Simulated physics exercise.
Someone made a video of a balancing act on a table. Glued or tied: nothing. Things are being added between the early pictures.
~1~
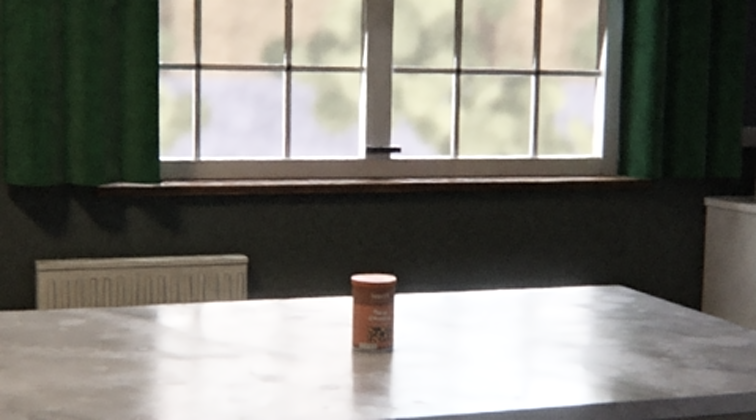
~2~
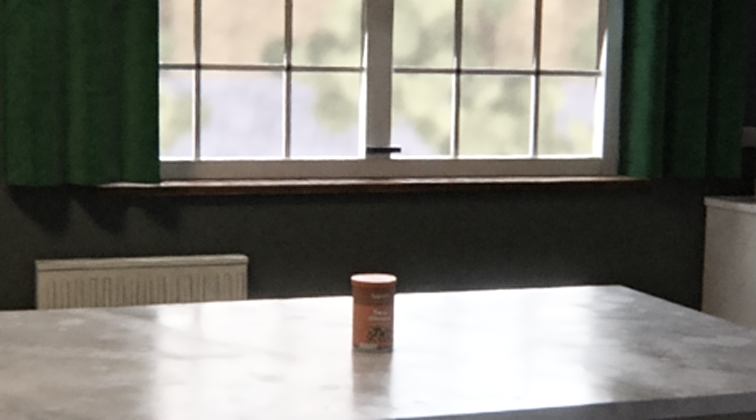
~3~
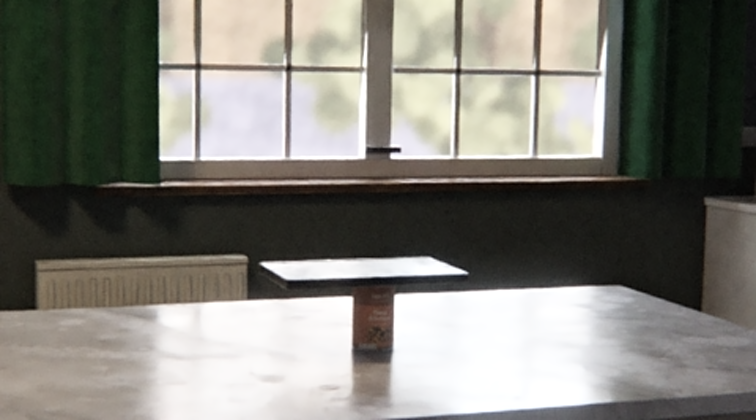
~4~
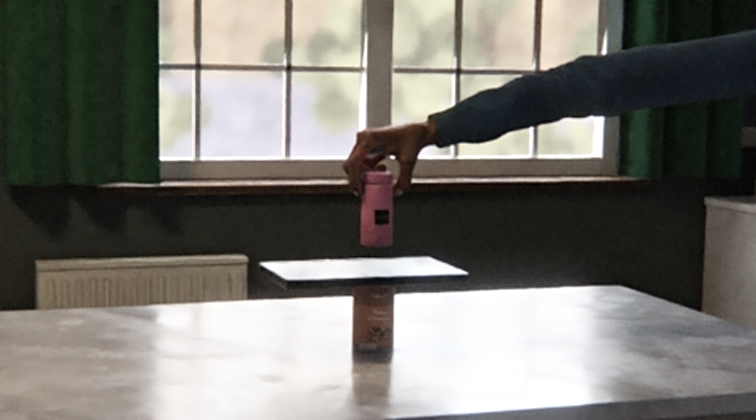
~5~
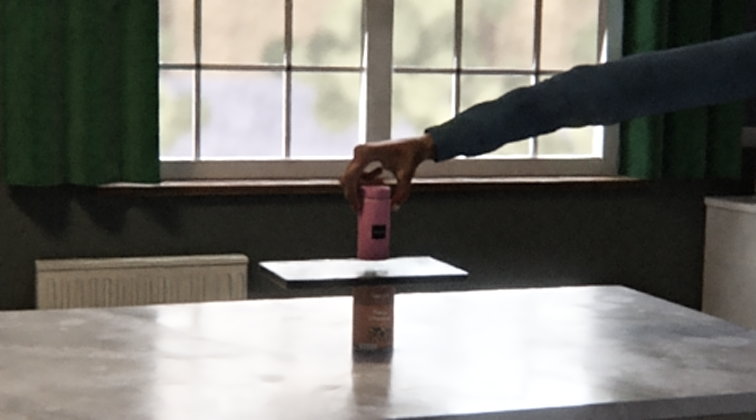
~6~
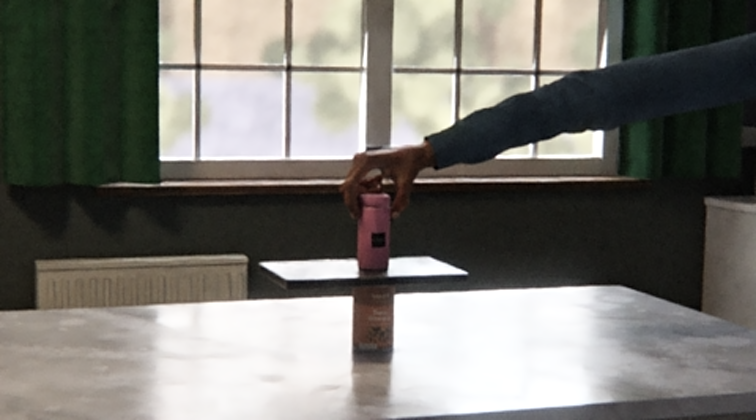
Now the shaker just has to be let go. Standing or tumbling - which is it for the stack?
Pretty clearly, it is secure there.
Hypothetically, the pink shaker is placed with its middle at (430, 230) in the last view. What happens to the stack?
The stack then stays standing.
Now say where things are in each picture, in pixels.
The last thing is not in view yet, in the first picture.
The last thing is not in view yet, in the second picture.
The last thing is not in view yet; black lid (362, 273), in the third picture.
Coming down; pink shaker (377, 208); black lid (362, 273), in the fourth picture.
Coming down; pink shaker (374, 223); black lid (362, 273), in the fifth picture.
In place under the hand; pink shaker (374, 231); black lid (362, 273), in the sixth picture.
Then, 0.80 s after the last picture, nothing has stirred.
Then, 1.70 s after the last picture, pink shaker resting near (374, 232).
At rest, all 3 in place. Seen from the same camera at the end, pink shaker near (374, 232). The stack stays up.
